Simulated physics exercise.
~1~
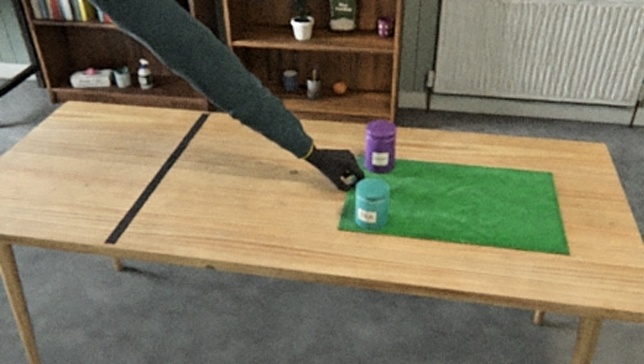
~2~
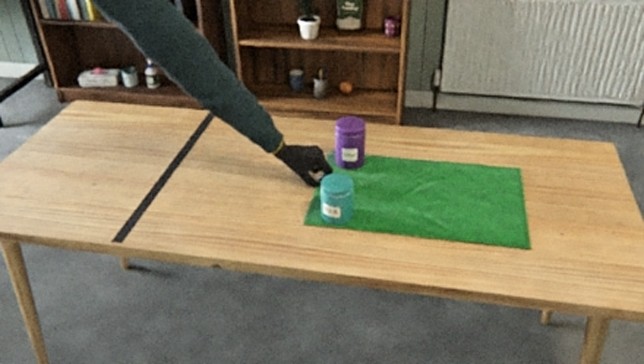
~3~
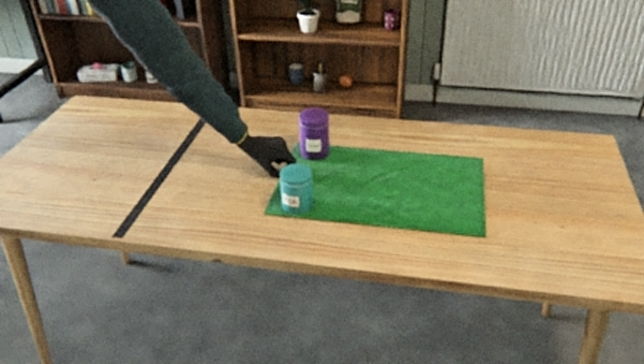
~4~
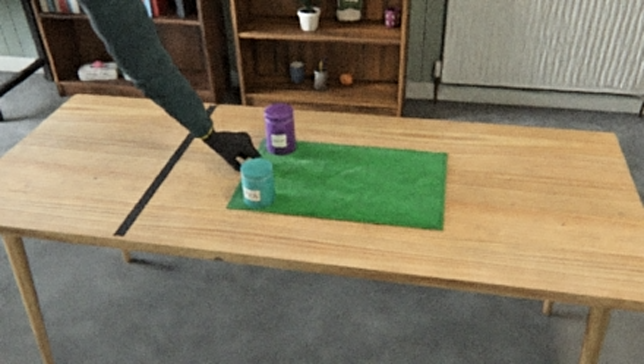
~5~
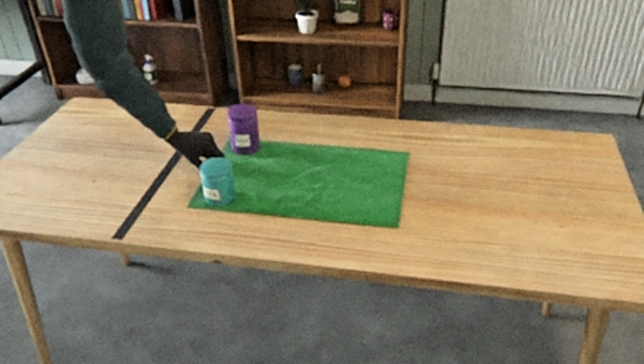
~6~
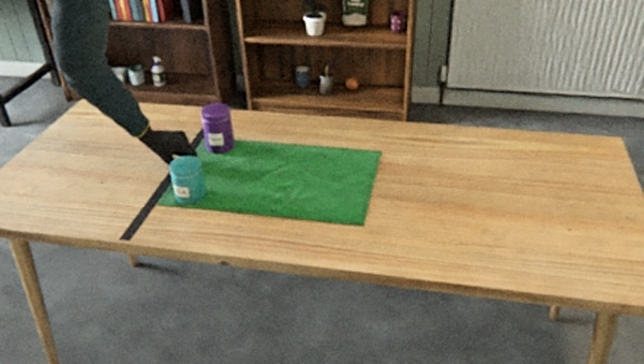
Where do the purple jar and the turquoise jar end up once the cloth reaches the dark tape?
Both jars end up still on the green cloth. The purple jar and the turquoise jar are each standing upright near its left edge.
A green cloth carrying a purple jar and a turquoise jar was pulled steadily left across a wooden table by a black-gloved hand, until its edge reached the dark strip of tape, with both jars still standing on it.
